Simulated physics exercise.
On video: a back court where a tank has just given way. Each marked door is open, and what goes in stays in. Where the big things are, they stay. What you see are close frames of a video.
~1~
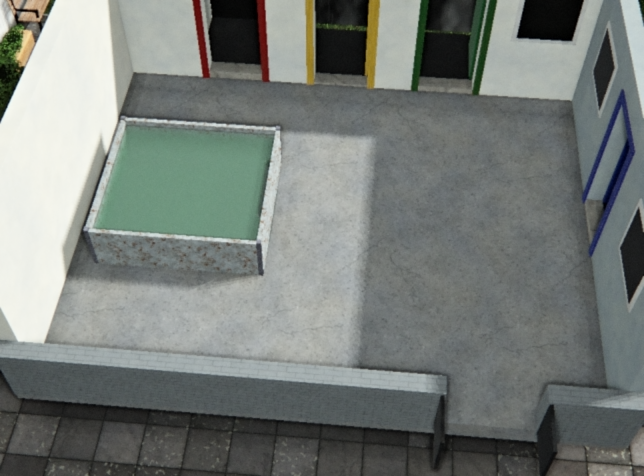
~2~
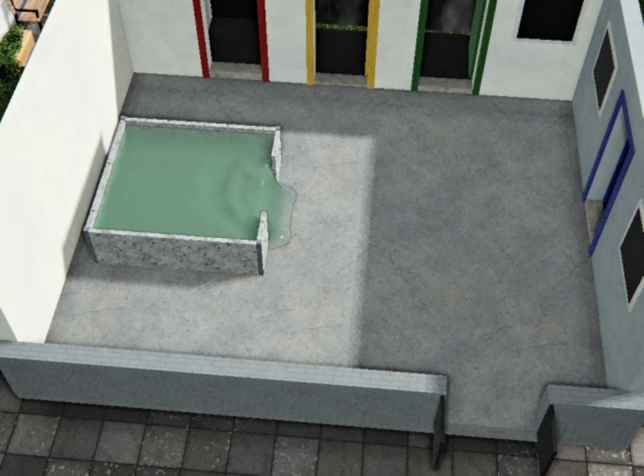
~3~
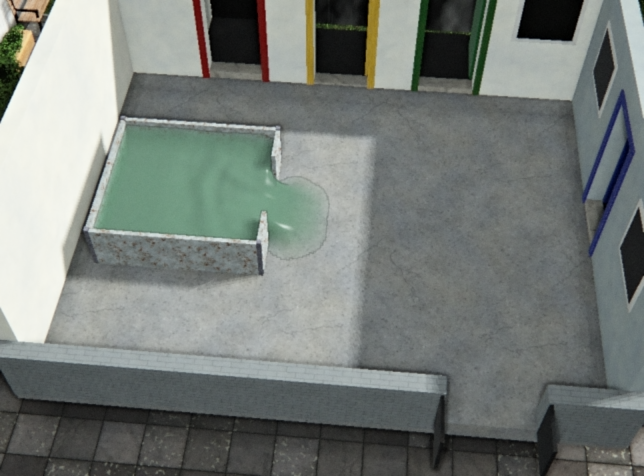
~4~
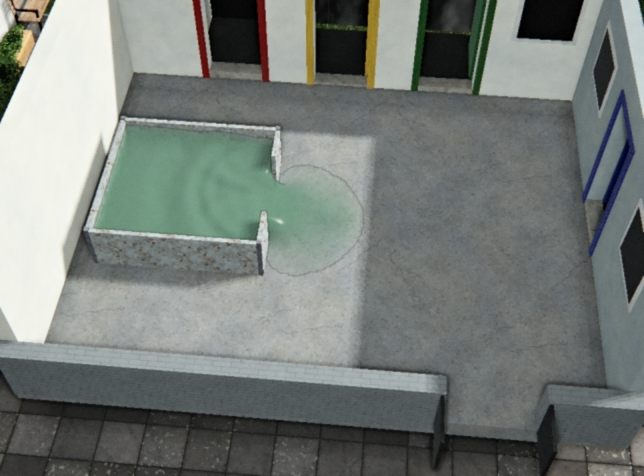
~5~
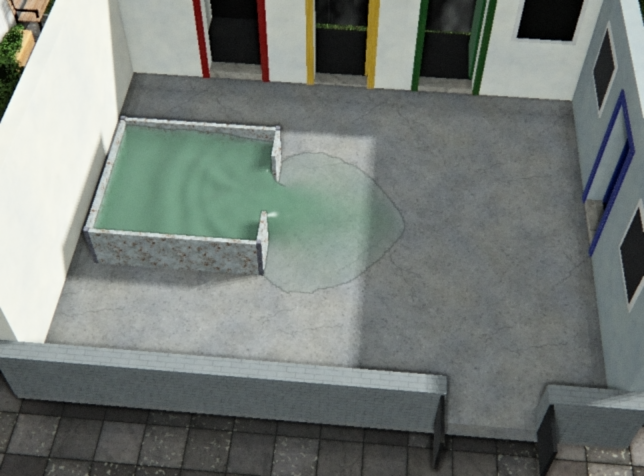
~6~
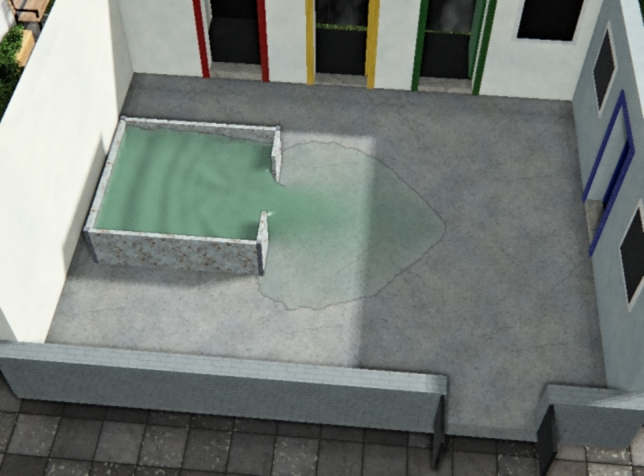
Green water sits still in a low, stone-walled tank on the left of a walled courtyard, then pours through a gap that opens in the tank's right side. It spreads rightward over the grey paving in a widening, thinning sheet, crossing from the sunlit floor into shadow while ripples move across the tank.
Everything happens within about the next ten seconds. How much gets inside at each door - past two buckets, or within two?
I expect the yellow door to stay within two buckets; I expect the red door to stay within two buckets; I expect the green door to stay within two buckets; I expect the blue door to go over the limit.
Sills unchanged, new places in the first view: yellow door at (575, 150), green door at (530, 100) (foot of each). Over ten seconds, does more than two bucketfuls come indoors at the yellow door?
Yellow door: Gets flooded.
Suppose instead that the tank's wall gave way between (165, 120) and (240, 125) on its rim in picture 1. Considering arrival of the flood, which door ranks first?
The red door.
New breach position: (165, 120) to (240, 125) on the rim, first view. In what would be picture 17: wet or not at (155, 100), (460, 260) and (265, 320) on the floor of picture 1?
Submerged, unwetted, unwetted.
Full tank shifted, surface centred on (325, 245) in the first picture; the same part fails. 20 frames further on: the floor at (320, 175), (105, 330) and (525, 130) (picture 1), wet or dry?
Taking the three spots in turn, I'd say spared, then spared, then drenched.
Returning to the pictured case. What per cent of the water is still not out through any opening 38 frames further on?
That works out to about 92 percent.
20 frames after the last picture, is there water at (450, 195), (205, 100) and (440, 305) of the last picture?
Result, in the order given: Wetted / not wetted / wetted.
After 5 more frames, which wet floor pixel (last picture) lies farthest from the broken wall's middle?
The wet edge reaches furthest near (590, 248).
A moment on, water covers 35 % of the floor; the yellow door not reached, the red door not reached, the green door not reached, the blue door wet at the sill, nothing in.
Next, water covers 55 % of the floor; the yellow door not reached, the red door not reached, the green door wet at the sill, nothing in, the blue door under two buckets in.
Then, water covers 60 % of the floor; the yellow door wet at the sill, nothing in, the red door not reached, the green door wet at the sill, nothing in, the blue door over two buckets in.
Later, water covers 60 % of the floor; the yellow door wet at the sill, nothing in, the red door not reached, the green door wet at the sill, nothing in, the blue door far over two buckets in.
In the end, water covers 95 % of the floor; the yellow door wet at the sill, nothing in, the red door wet at the sill, nothing in, the green door wet at the sill, nothing in, the blue door far over two buckets in.
